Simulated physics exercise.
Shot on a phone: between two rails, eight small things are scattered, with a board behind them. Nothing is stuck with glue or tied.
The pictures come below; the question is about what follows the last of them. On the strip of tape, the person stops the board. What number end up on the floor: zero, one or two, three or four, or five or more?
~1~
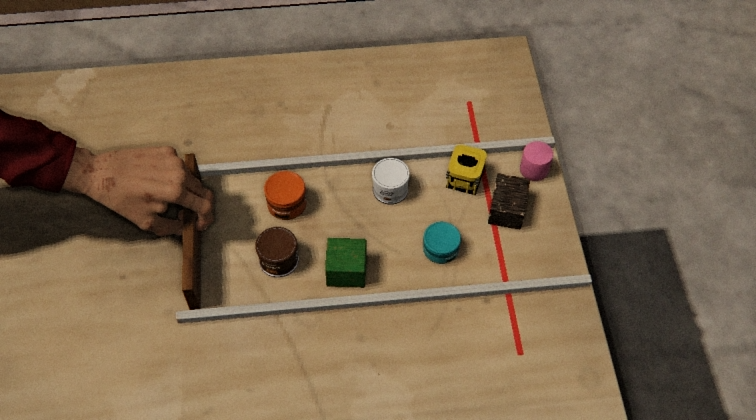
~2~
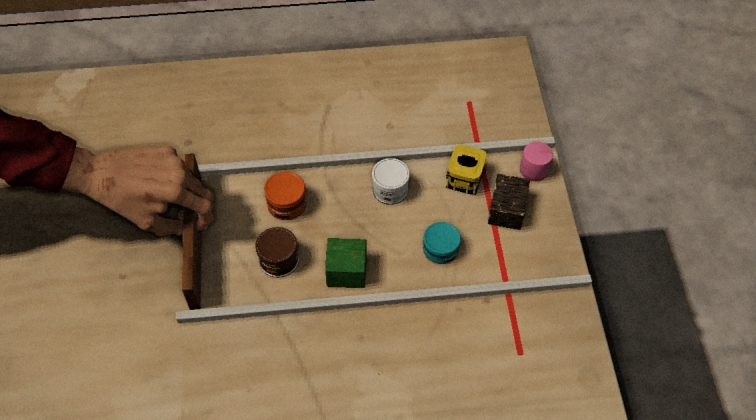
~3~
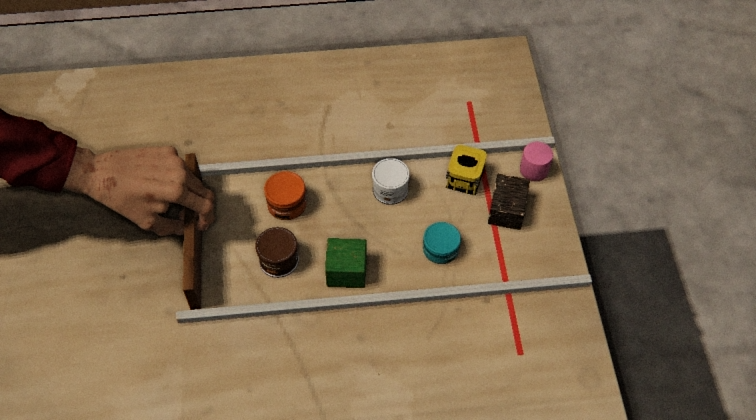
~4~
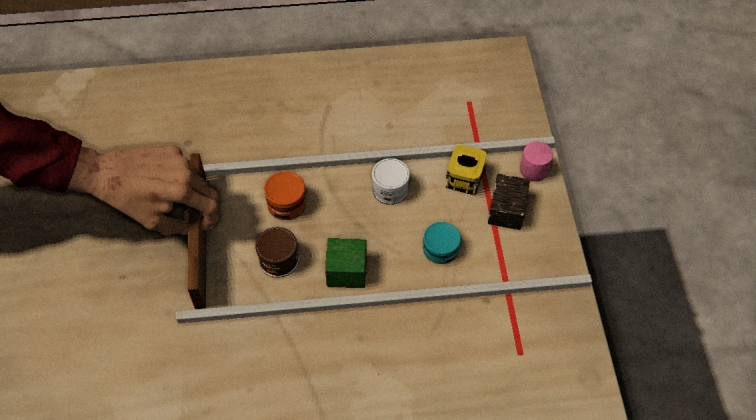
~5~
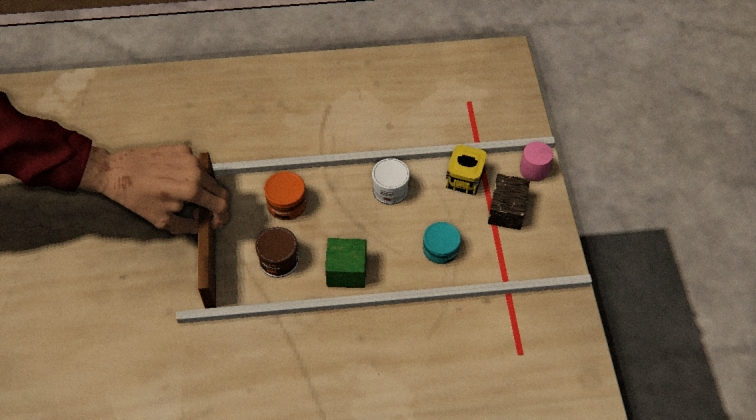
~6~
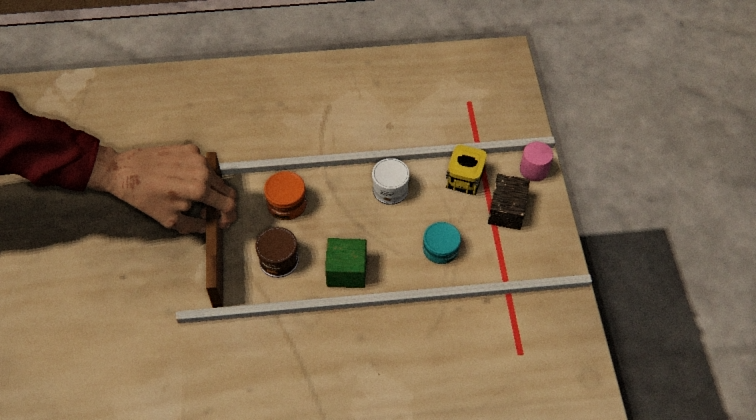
One to two come down.
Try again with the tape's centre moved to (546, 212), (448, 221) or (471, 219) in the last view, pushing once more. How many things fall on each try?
It would be 4, 0 and 0.
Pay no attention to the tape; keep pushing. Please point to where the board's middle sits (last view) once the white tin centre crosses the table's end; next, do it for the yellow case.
I reckon its middle sits around (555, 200) and then around (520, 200).
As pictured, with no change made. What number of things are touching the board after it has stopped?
Result: 4 in all.
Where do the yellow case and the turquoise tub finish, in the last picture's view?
In the last view, the middles sit near (535, 159) and near (553, 237).
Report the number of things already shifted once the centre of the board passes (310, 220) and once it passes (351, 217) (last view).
The count reaches 3 first and 4 second.
Soon after, none off yet; pink lid at rest near (536, 162); black block at rest near (509, 202); yellow case at rest near (466, 170).
At rest, the number that fall off is one or two; fallen, pink lid.
